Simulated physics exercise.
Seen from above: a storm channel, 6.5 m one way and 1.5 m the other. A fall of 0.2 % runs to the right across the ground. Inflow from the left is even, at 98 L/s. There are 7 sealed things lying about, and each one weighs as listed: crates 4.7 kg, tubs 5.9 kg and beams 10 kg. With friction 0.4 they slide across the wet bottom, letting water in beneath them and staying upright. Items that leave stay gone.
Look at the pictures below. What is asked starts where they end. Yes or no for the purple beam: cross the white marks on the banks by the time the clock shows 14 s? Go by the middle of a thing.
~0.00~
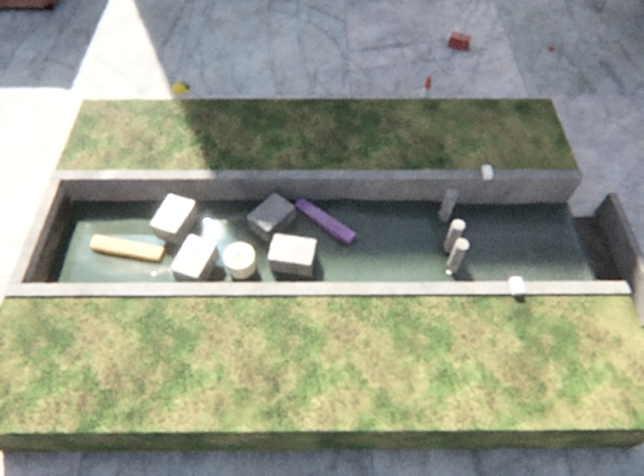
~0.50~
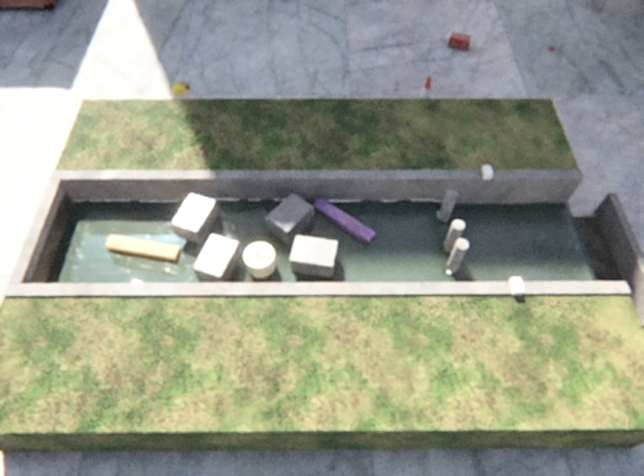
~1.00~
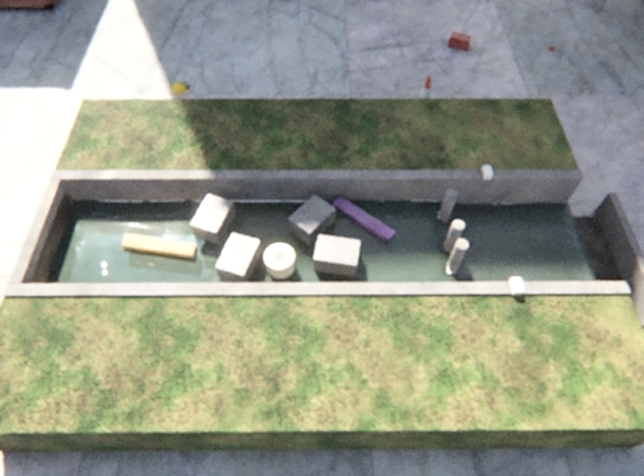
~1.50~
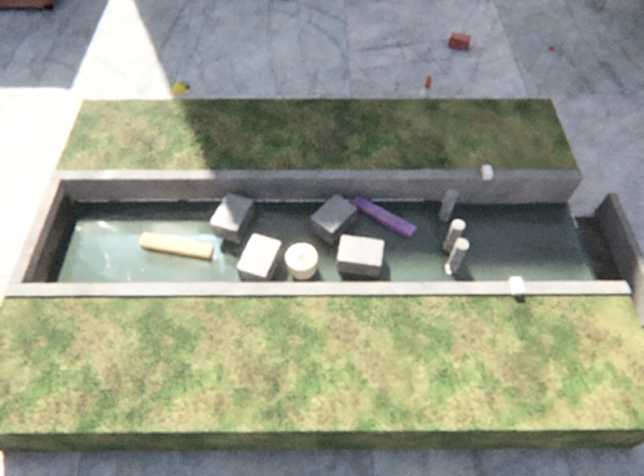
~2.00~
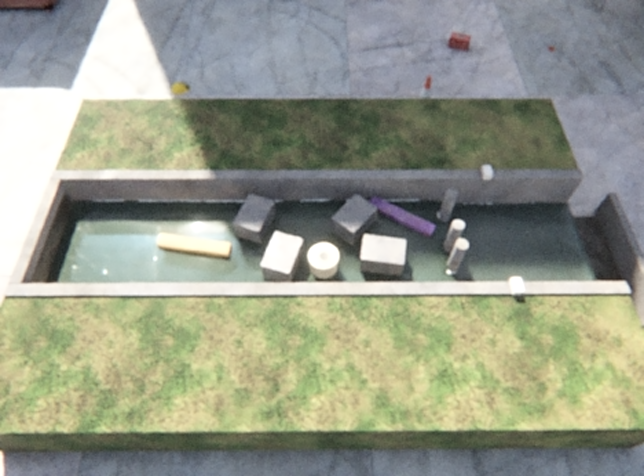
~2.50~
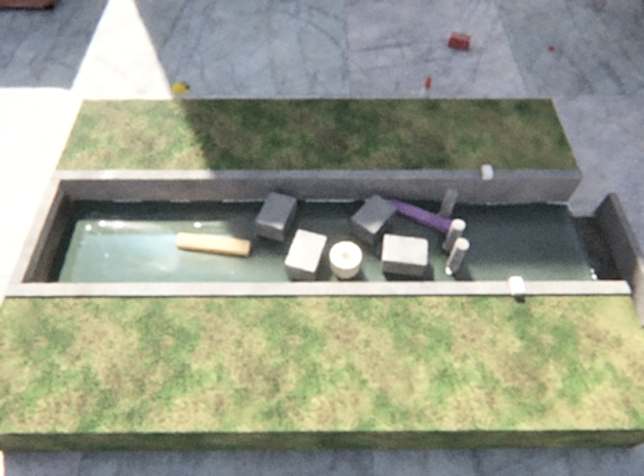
As for the purple beam, it goes through.
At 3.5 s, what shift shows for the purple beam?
It has shifted about 200 cm.
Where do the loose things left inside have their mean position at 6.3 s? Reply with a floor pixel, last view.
I'd say about (400, 255) in the last view.
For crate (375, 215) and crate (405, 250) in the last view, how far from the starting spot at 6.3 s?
First: 200 cm. Second: 150 cm.
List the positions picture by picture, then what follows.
The first frame shows the purple beam at (324, 219) floats; about 1110 L in view; 0 of 7 have shifted.
The second frame shows the purple beam at (344, 218) floats, 25 cm from its start; about 1110 L in view; 7 of 7 have shifted.
The third frame shows the purple beam at (363, 217), afloat, 50 cm from its start; about 1110 L in view; 7 of 7 have shifted.
The fourth frame shows the purple beam at (383, 215) floats, 76 cm from its start; 13 cm deep round most things; 7 of 7 have shifted.
The fifth frame shows the purple beam at (401, 215) floats, 100 cm from its start; 13 cm deep round most things; 7 of 7 have shifted.
The sixth frame shows the purple beam at (422, 215), afloat, 126 cm from its start; 13 cm deep round most things; 7 of 7 have shifted.
After 3.5 s the purple beam is near (471, 228), 1.9 m from its start, aground; 0 of 7 are over the mark; 6 afloat.
After 6.3 s the purple beam has gone out; 1 of 7 are over the mark; 6 afloat.
After 10.0 s the purple beam has gone out; 1 of 7 are over the mark; 6 afloat.
After 14.0 s the purple beam has gone out; 1 of 7 are over the mark; 6 afloat.
